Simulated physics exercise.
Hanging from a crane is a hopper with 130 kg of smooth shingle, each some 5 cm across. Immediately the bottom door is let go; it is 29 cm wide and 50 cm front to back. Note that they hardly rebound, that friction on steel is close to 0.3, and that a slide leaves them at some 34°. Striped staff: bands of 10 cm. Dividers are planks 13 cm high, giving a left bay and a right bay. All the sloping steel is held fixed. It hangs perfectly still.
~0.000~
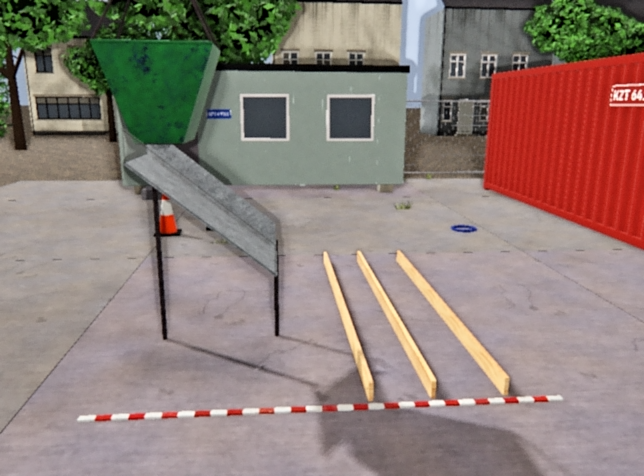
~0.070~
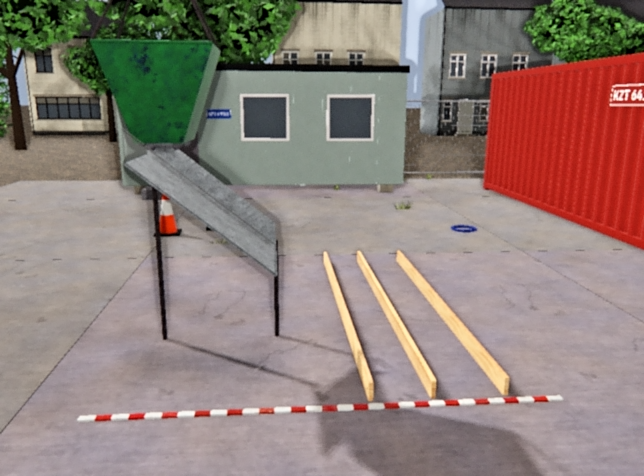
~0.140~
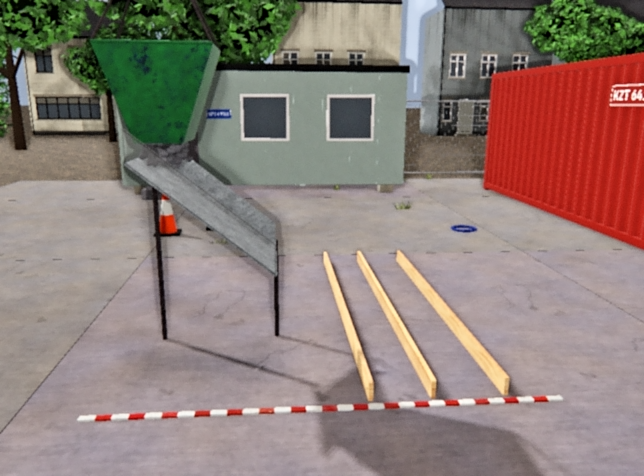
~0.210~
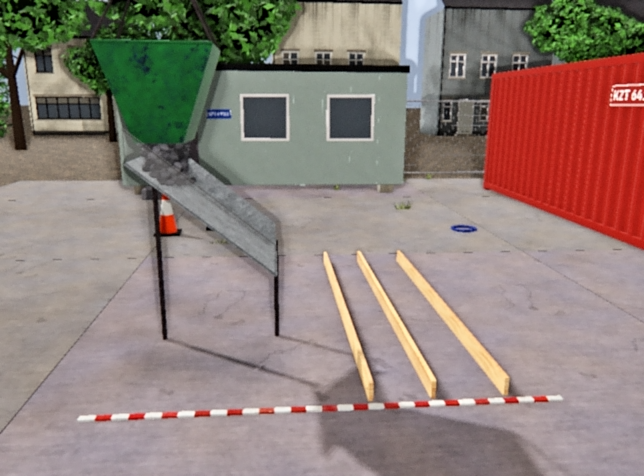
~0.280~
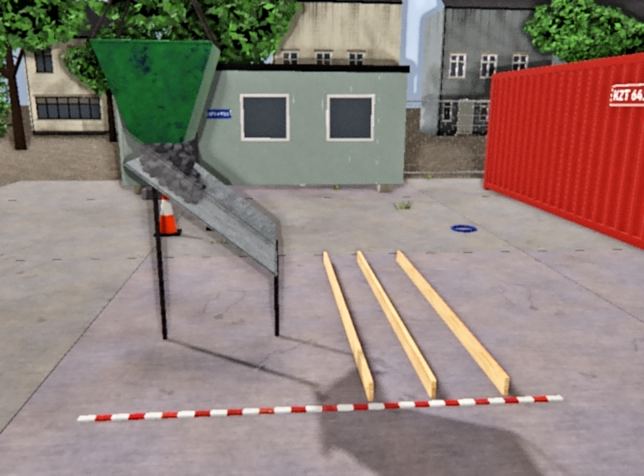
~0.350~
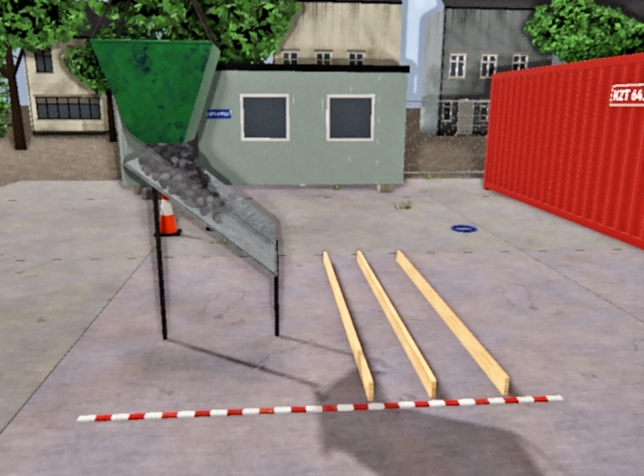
A paved yard, seen from slightly above by a camera that stays still, has a pale green cabin, a brick wall, houses and trees at the back. A green hopper is above a sloping grey slide at left, near an orange-and-white cone, with three wooden boards and a red-and-white staff on the ground and a red container at right. Grey stones emerge from the motionless hopper and spread down the slide's upper part.
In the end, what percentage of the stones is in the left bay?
Roughly 44 %.
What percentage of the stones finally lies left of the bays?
I'd put it at roughly 55 per cent.
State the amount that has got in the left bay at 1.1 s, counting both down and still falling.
Some 15 per cent has got there by then.
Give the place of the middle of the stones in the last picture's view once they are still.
Centre at rest: Roughly (351, 355).
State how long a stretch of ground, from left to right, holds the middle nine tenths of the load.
The stretch is roughly 80 cm long.
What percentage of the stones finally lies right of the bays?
Roughly 0 in every hundred.
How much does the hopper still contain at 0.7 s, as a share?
0 %, roughly.
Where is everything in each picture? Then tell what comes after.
In the first frame, the outlet is at (158, 135); nothing has dropped yet.
In the second frame, the outlet is at (158, 135); 5 % is out.
In the third frame, outlet at (158, 135), the stream shows down to (169, 161); 86 % still inside.
In the fourth frame, outlet at (158, 135), the stream shows down to (178, 181); 74 % still inside.
In the fifth frame, outlet at (158, 135), the stream shows down to (195, 197); 60 % still inside.
In the sixth frame, outlet at (158, 135), the stream shows down to (218, 212); 47 % still inside.
After 0.7 s, 0 % in the hopper, 80 % on the steel, 20 % falling or lying left of the bays; the stones farthest right are at (341, 327).
After 1.1 s, 0 % in the hopper, 23 % on the steel, 60 % falling or lying left of the bays, 17 % falling or lying in the left bay; the stones farthest right are at (408, 347).
After 1.7 s, 0 % in the hopper, 56 % falling or lying left of the bays, 42 % falling or lying in the left bay, 1 % falling or lying in the right bay; the stones farthest right are at (460, 358).
After 2.6 s, 0 % in the hopper, 55 % falling or lying left of the bays, 44 % falling or lying in the left bay, 1 % falling or lying in the right bay; the stones farthest right are at (468, 359).
After 4.5 s, 0 % in the hopper, 55 % left of the bays, 44 % in the left bay, 1 % in the right bay; the stones farthest right are at (468, 359).
